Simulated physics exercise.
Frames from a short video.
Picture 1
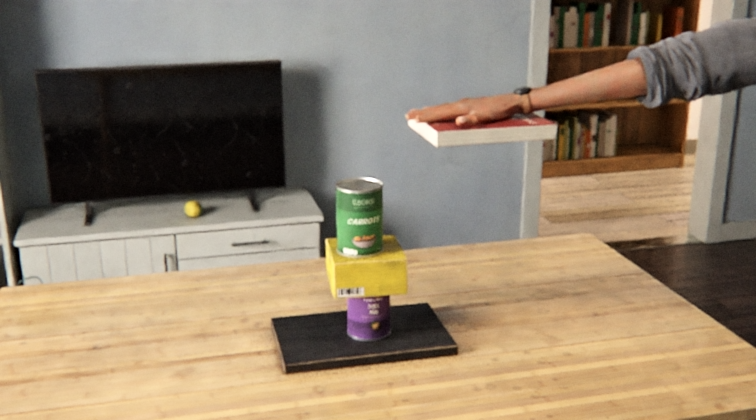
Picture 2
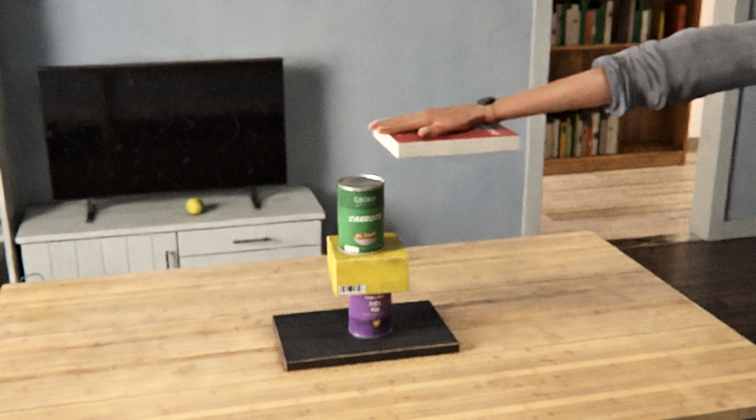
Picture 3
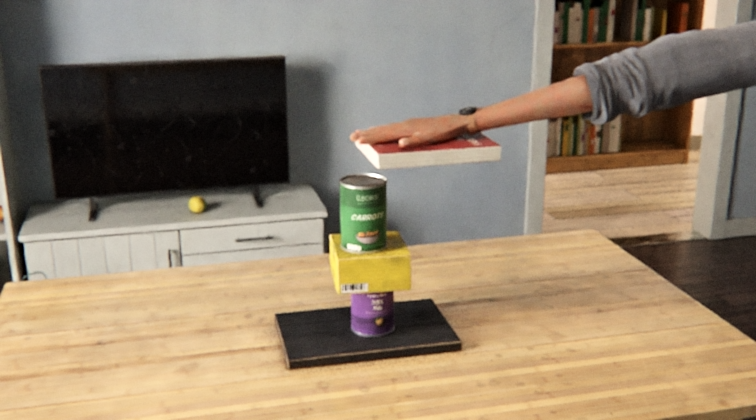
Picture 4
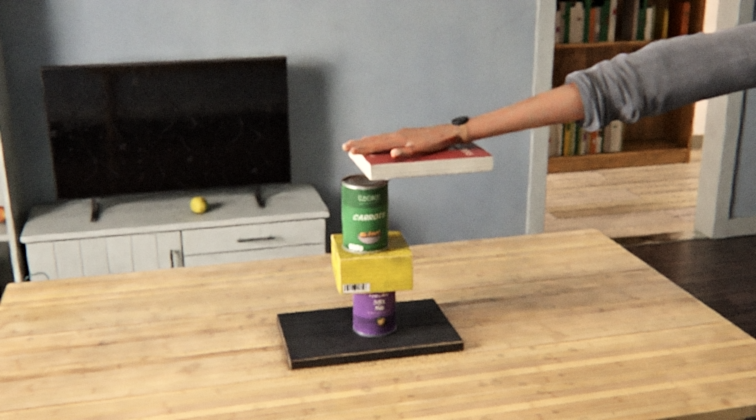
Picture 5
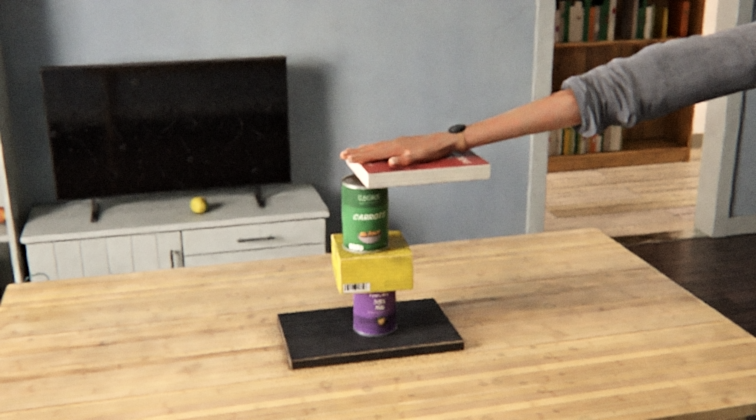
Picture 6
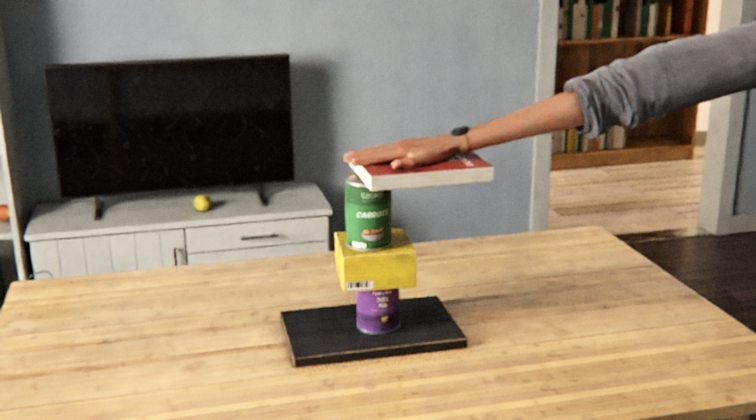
A red book, held under a person's hand reaching in from the right, moves left and downward toward a stack of a green can, a yellow box and a purple can on a black board. It lowers onto the green can, off-centre to the right, with the hand still resting on it.
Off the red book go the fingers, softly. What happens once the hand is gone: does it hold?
Most likely the pile will not stay as built.
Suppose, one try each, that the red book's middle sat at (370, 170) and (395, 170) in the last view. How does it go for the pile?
It survives the first time and caves in the second time.
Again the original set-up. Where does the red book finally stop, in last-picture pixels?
At about (497, 302).
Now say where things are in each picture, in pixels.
The first picture shows on its way; red book (480, 125); black board (362, 336).
The second picture shows on its way; red book (444, 136); purple pot (370, 306).
The third picture shows on its way; red book (426, 146); black board (365, 332).
The fourth picture shows on its way; red book (419, 155); purple pot (375, 304).
The fifth picture shows on its way; red book (416, 164); black board (368, 332).
The sixth picture shows in place under the hand; red book (419, 166); purple pot (378, 301).
Then, 0.30 s after the last picture, red book now fallen.
Then, 0.50 s after the last picture, things are still on the move.
Then, 0.70 s after the last picture, nothing new.
At rest, fallen, red book; the other 4 in place. Seen from the same camera at the end, red book near (497, 302). The pile gives way.
